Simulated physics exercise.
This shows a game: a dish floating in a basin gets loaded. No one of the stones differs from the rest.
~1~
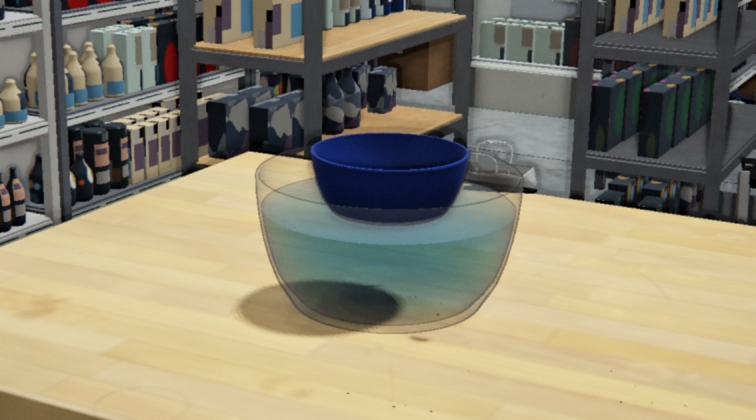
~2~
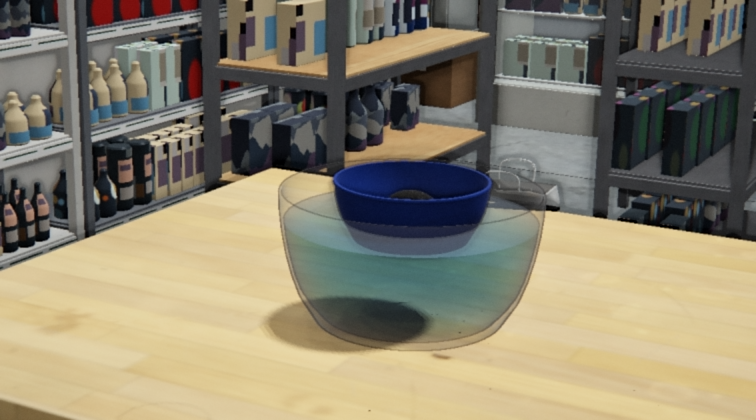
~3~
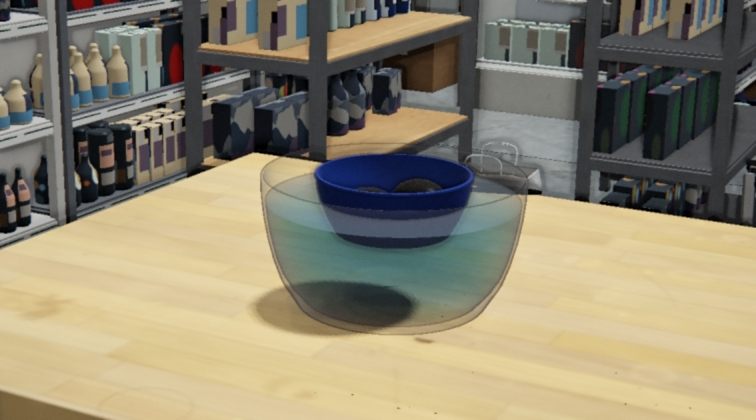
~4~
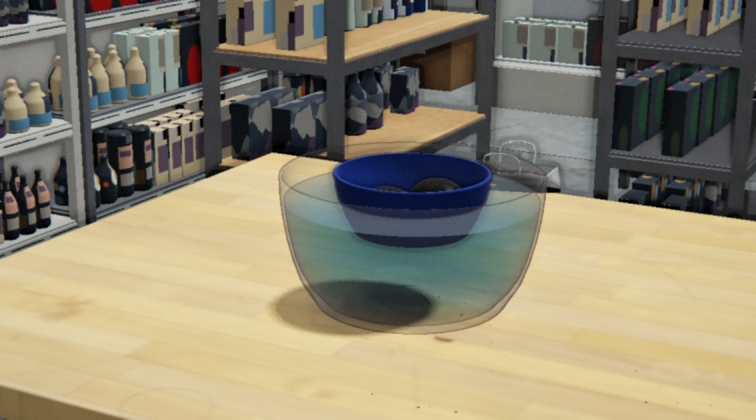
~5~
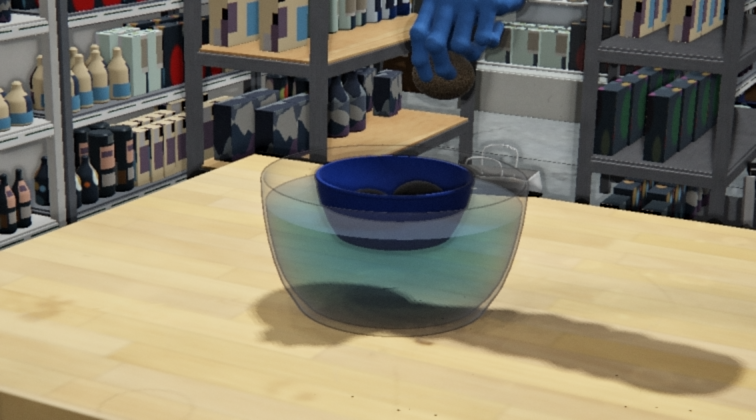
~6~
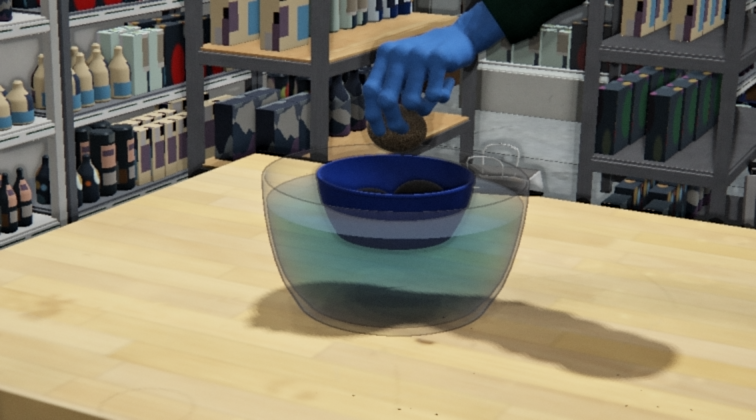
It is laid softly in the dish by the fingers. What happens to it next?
It rides on the surface.
Shortly, the stone is in and the dish dips.
Then, it steadies; about a fifth of its side above the surface.
At the finish, the dish floats; about a fifth of its side above the surface.
